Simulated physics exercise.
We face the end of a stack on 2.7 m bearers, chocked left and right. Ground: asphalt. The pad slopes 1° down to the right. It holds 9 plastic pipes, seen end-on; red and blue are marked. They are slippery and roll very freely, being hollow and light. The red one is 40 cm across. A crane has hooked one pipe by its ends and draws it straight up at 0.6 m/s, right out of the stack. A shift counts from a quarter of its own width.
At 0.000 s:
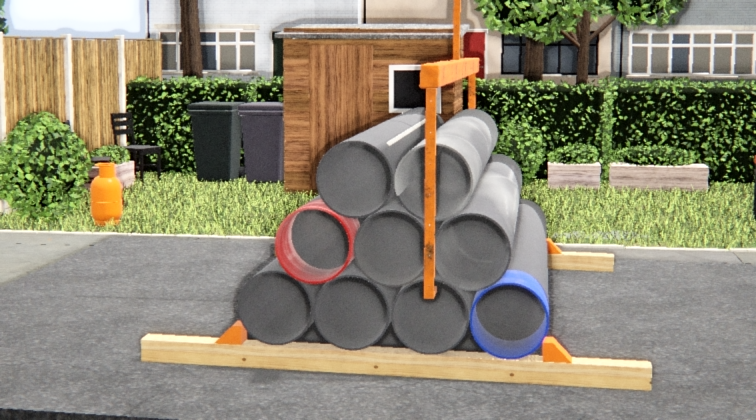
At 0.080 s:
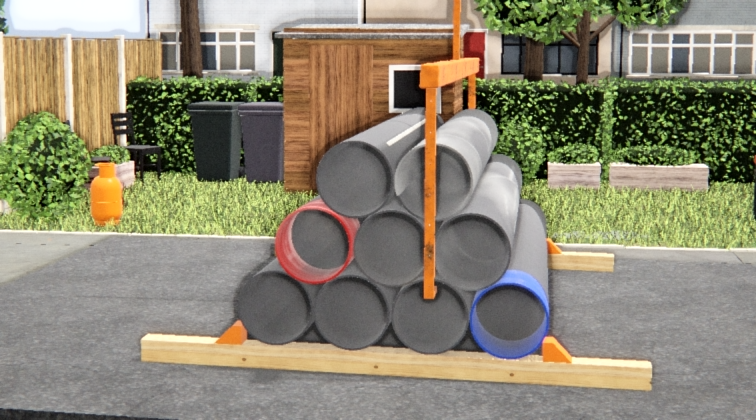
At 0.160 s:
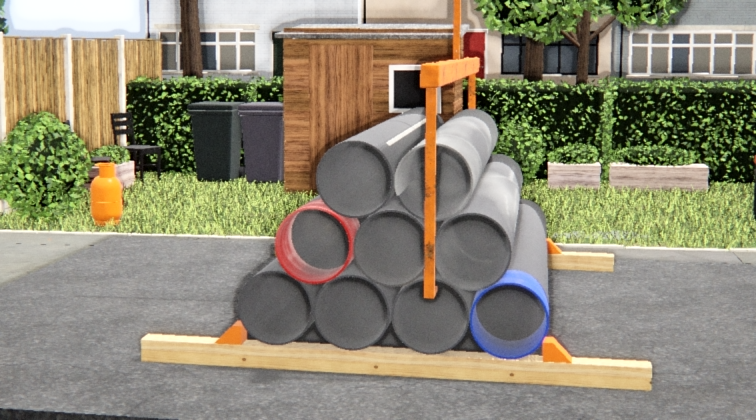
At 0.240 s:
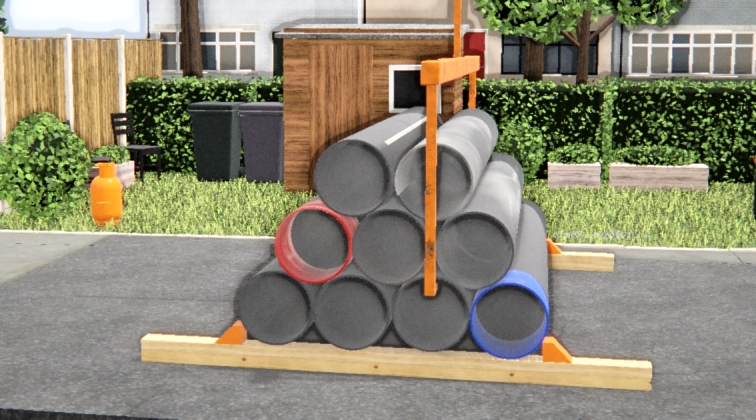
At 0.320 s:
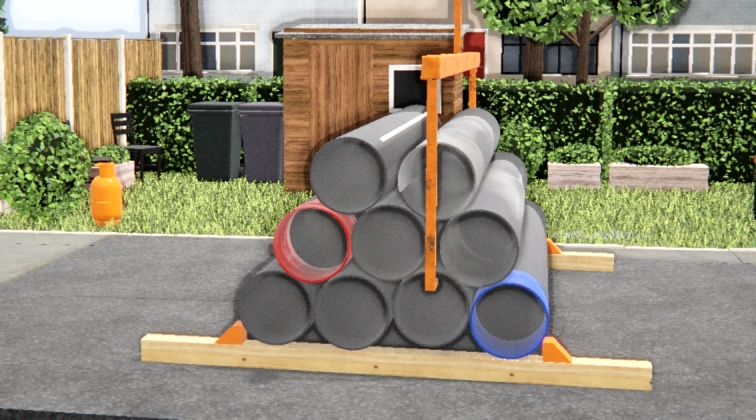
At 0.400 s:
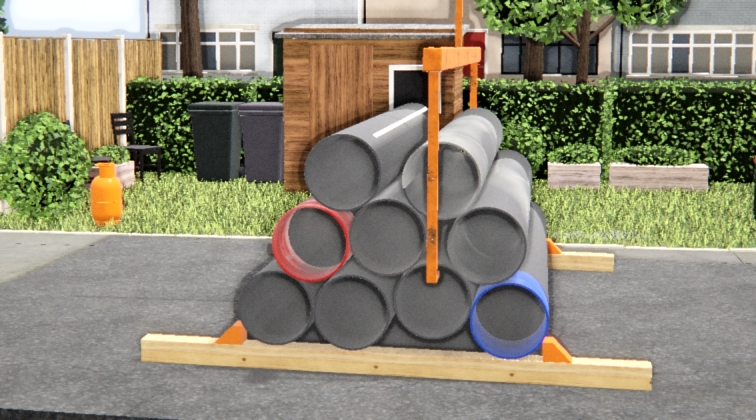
In the video, an orange lifting frame slowly raises a grey pipe slightly from the bottom row of a chocked stack, beside the blue one, while the pipes above it shift slightly apart and the red one barely moves.
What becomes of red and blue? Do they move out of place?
The red pipe holds its place, the blue is not dislodged.
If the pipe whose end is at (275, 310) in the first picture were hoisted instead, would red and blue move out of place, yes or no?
Then red yes, blue no.
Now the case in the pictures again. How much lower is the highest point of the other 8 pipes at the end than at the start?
Some 35 cm lower.
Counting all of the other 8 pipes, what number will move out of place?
The count is 4.
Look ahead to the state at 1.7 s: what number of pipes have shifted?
By then 4.
Then, 1.7 s in, red is unmoved; blue is where it was; 4 others dislodged.
In the end (3.5 s), red is where it was; blue is unmoved; 4 others dislodged.
